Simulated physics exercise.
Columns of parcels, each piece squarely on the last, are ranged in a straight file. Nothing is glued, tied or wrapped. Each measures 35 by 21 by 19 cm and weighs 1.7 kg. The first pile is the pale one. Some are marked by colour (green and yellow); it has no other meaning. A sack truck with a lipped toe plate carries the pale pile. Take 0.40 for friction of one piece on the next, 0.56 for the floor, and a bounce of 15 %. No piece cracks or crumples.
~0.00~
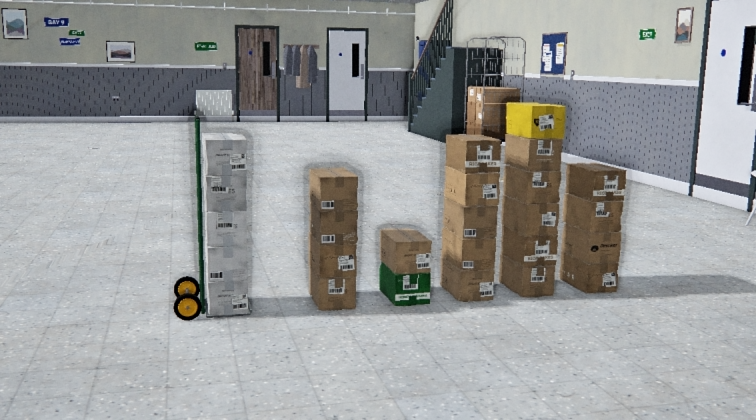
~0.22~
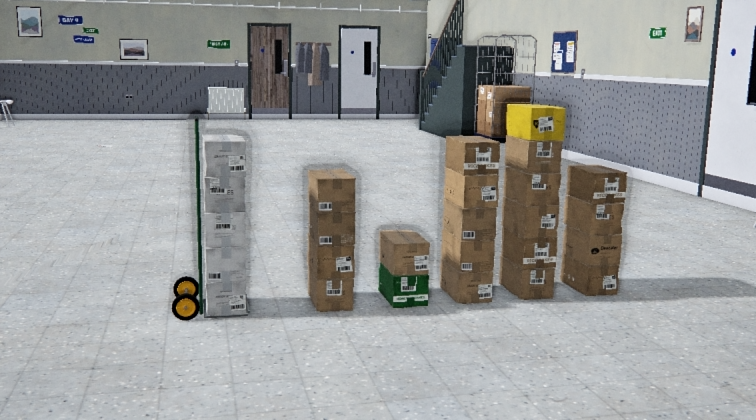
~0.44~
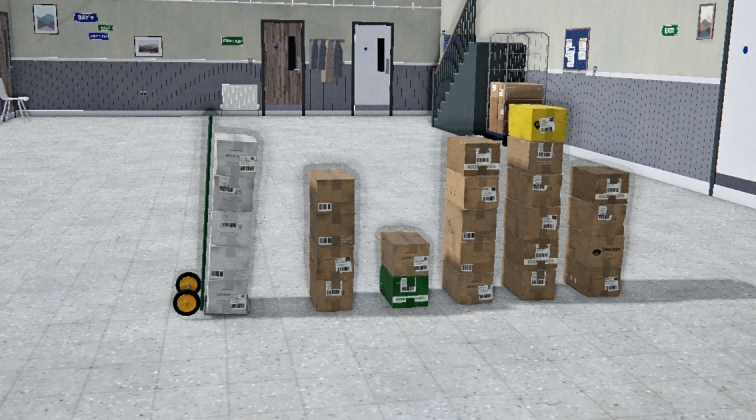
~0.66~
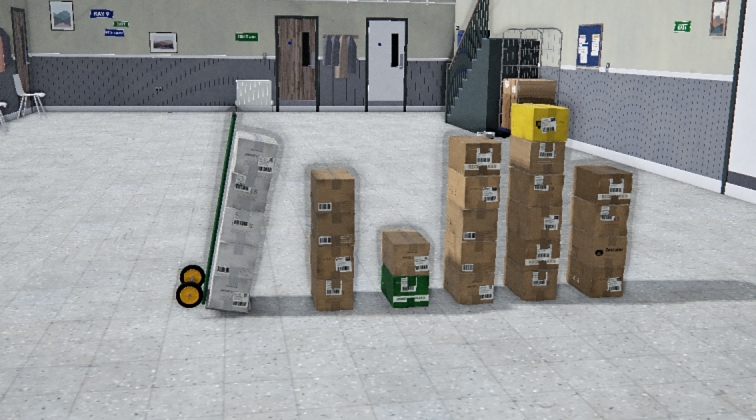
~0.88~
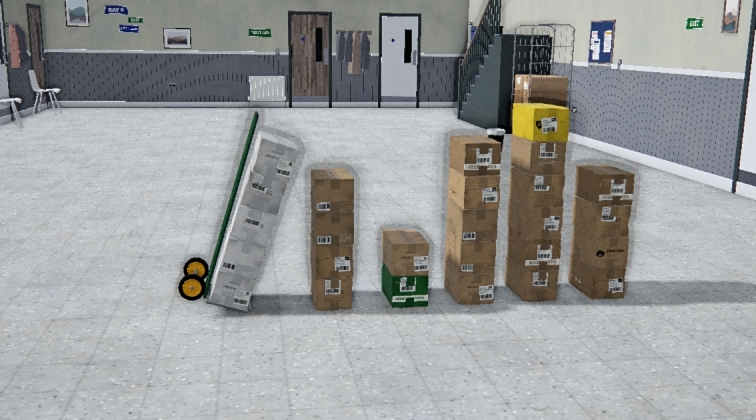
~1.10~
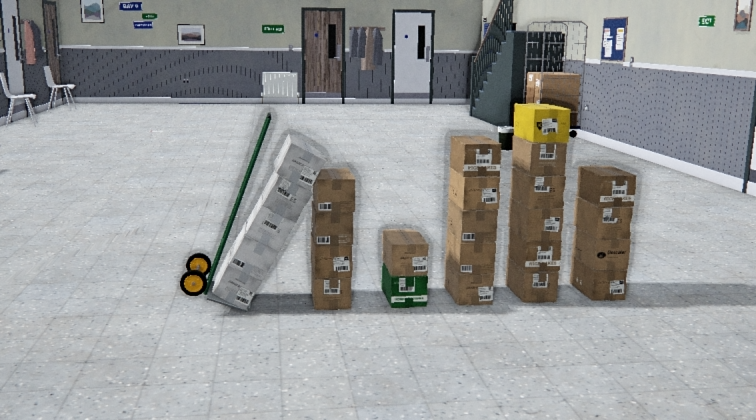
The video shows a row of parcel stacks in a large room as the view shifts slightly; the sack truck at left tilts rightward, and its pale stack leans with it, then further, coming away from the truck's upper frame.
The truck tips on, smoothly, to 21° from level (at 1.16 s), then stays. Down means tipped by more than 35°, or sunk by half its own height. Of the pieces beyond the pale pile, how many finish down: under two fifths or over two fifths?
It comes to fewer than two in five.
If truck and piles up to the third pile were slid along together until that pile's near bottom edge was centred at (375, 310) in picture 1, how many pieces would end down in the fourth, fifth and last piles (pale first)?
Then fourth 0, fifth 0, last 0.
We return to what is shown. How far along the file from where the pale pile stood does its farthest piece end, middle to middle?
Some 90 cm.
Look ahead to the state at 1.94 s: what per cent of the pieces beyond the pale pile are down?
By then 10 per cent.
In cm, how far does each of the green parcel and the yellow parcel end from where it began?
Moved: Green 10, yellow 0.
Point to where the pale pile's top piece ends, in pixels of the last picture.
Around (377, 218).
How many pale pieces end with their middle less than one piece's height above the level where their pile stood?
2 pale pieces.
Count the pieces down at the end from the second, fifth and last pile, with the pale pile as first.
Second 4, fifth 0, last 0.
Around 1.36 s, 3 of the pale pile down; none of the 21 other parcels down, 4 disturbed.
Around 1.66 s, 5 of the pale pile down; none of the 21 other parcels down, 4 disturbed.
Around 1.94 s, 5 of the pale pile down; 2 of the 21 other parcels down; green parcel tipped 20°.
Finally (2.7 s), 5 of the pale pile down; 4 of the 21 other parcels down; green parcel tipped 19°; yellow parcel unmoved. That is 19 per cent. Seen by the last camera, middles, green parcel near (411, 278), yellow parcel near (541, 123).
